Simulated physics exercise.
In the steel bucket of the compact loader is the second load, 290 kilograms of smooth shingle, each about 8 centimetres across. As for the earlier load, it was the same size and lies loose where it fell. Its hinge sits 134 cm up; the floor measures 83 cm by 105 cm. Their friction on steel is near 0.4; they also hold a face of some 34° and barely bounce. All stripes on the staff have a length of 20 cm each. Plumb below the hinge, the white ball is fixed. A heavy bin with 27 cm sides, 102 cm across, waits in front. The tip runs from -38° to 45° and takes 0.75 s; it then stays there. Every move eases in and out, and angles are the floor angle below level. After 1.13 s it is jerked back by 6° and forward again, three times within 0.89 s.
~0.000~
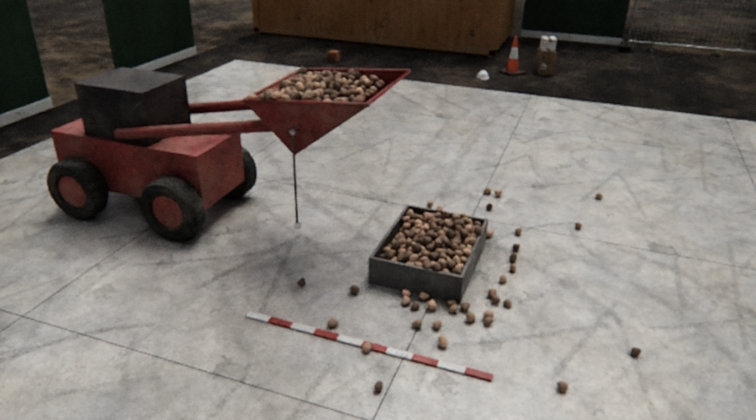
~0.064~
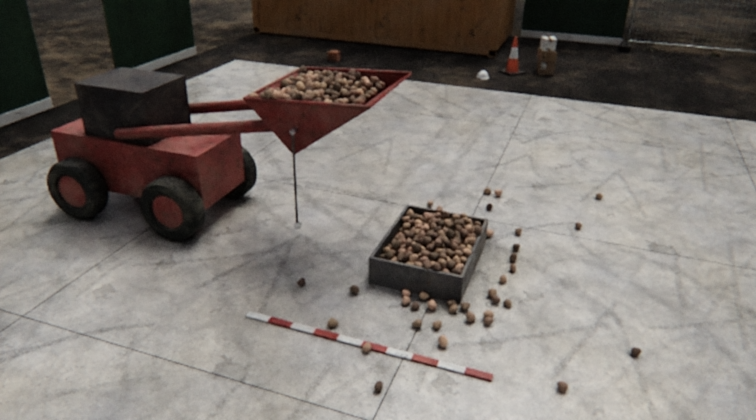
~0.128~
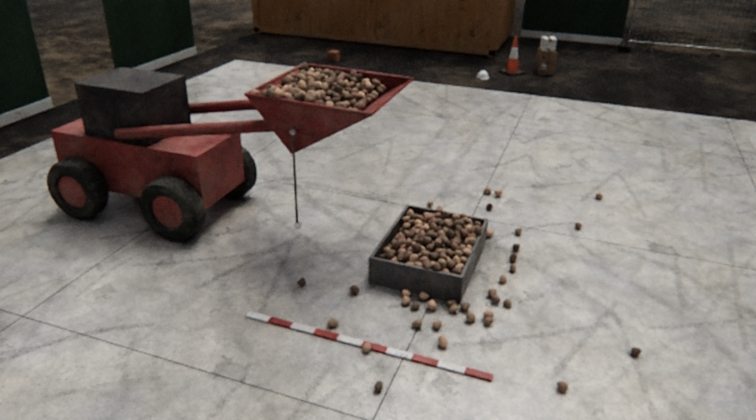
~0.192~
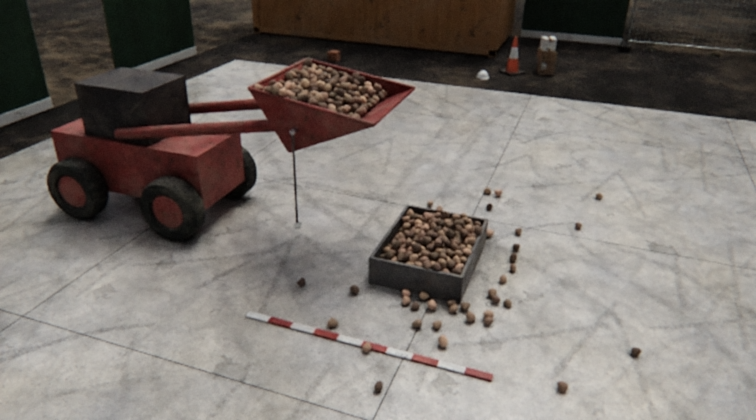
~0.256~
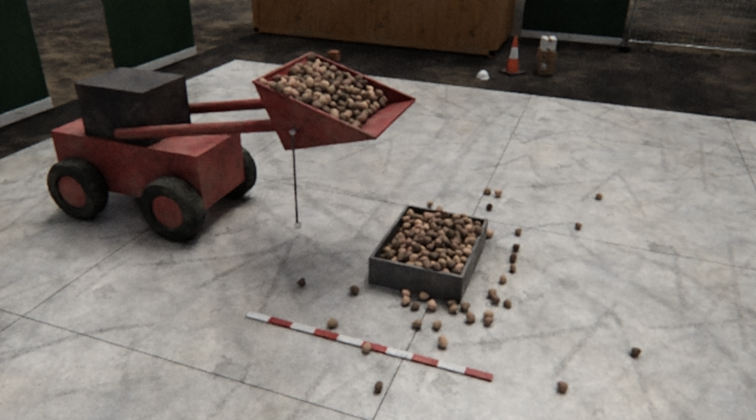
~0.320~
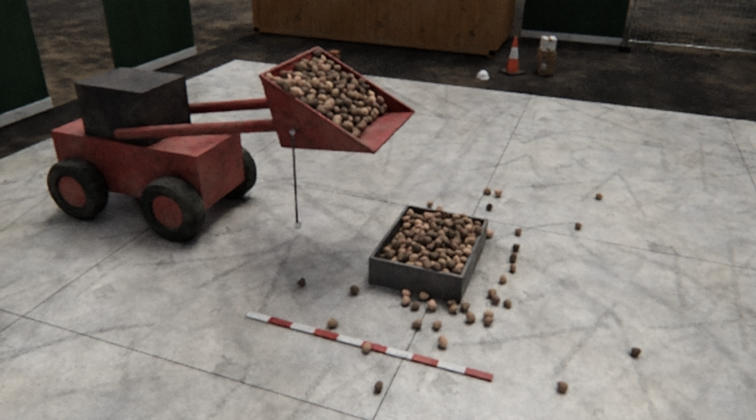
A small red loader stood still on the pale floor while its raised bucket, heaped with brown stones, tilted slowly forward and down toward the right, beside a dark bin already full of stones.
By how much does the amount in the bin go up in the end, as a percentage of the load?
About 40 per cent.
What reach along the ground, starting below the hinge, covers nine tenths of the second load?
Close to 130 centimetres.
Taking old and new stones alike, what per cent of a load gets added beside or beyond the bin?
It comes to roughly 25 percent of a load.
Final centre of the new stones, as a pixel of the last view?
Centre at roughly (403, 250).
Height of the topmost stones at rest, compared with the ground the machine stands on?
About 46 cm up from the ground the machine stands on.
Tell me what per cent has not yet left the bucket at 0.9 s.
Roughly 65 parts in a hundred of the load.
After 0.6 s the floor is at 32°; in per cent of one load, 100 in the bucket, 1 short of the bin, 90 in the bin, 9 beside or beyond the bin; the foremost stones are at (553, 271).
After 0.9 s the floor is at 45°; in per cent of one load, 67 in the bucket, 32 short of the bin, 93 in the bin, 9 beside or beyond the bin; the foremost stones are at (553, 271).
After 2.5 s the floor is at 45°; in per cent of one load, 0 in the bucket, 38 short of the bin, 130 in the bin, 31 beside or beyond the bin; the foremost stones are at (587, 284).
After 5.0 s the floor is at 45°; in per cent of one load, 0 in the bucket, 38 short of the bin, 130 in the bin, 31 beside or beyond the bin; the foremost stones are at (587, 285). Net gain in the bin, 40.
